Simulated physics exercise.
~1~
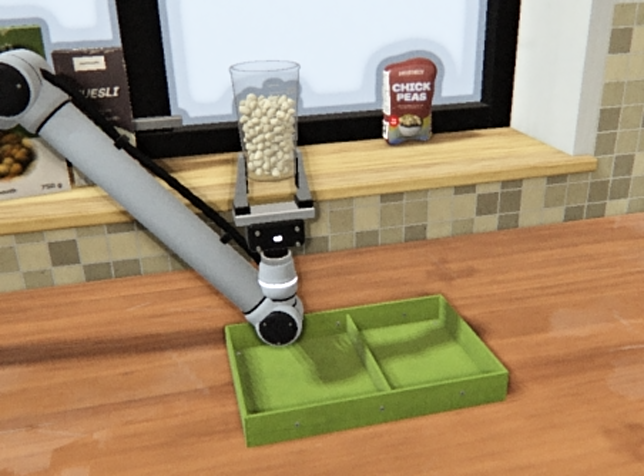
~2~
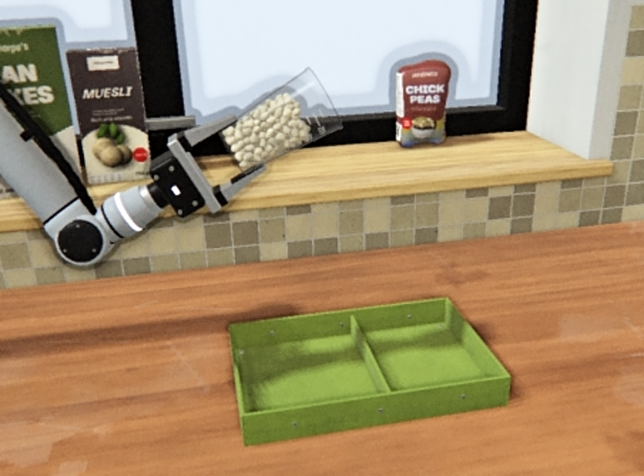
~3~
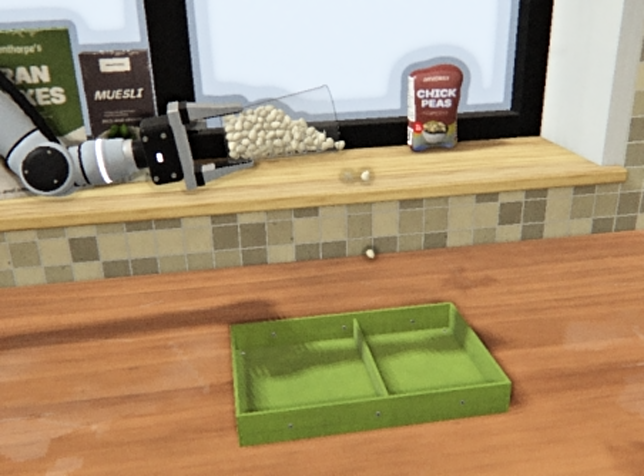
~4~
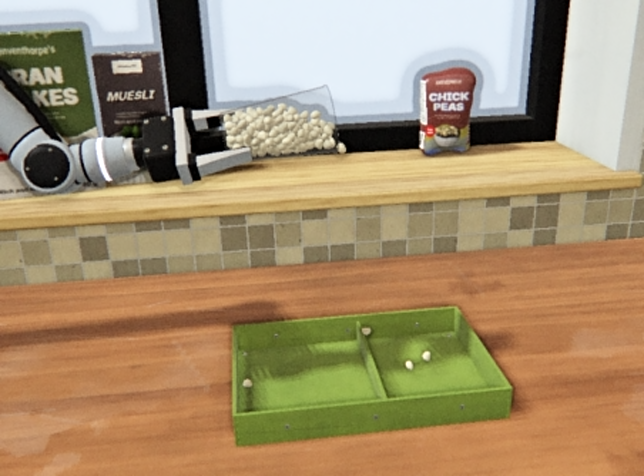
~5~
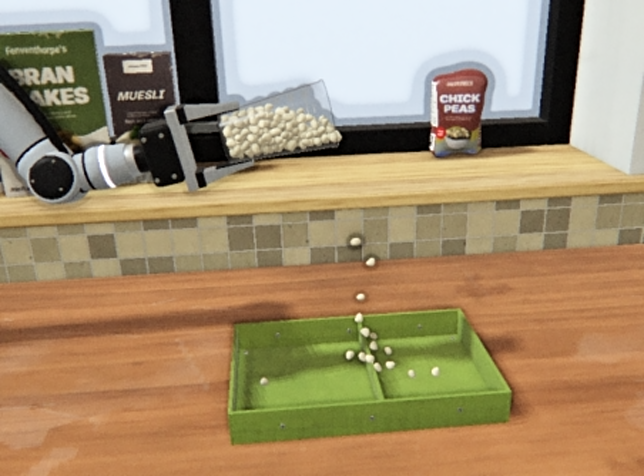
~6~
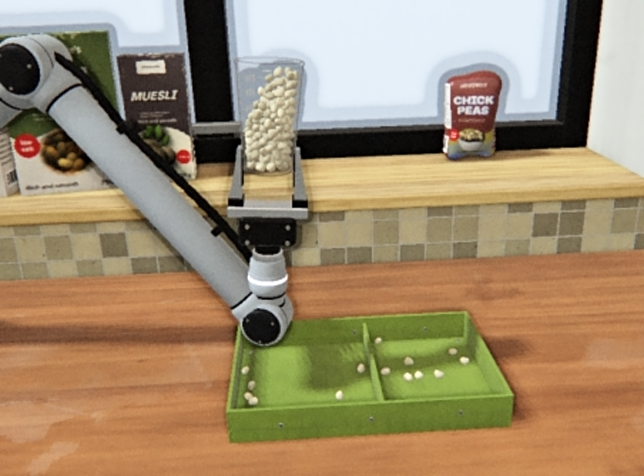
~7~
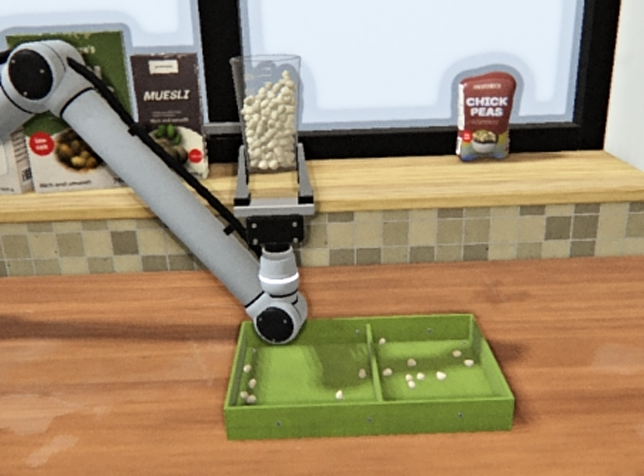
A grey robot arm holds up a clear beaker nearly full of pale dried beans in a kitchen, seen from slightly above the wooden counter. Below sits a green tray split by a cross wall, while cereal boxes and a red chick peas pack stand on the windowsill behind. The arm draws the beaker back and tips it onto its side towards the right. A few beans drop, then more fall in a thin stream around the divider, scattering into both parts. Finally the arm swings the beaker upright, still holding most of its beans, and the scattered ones lie still.
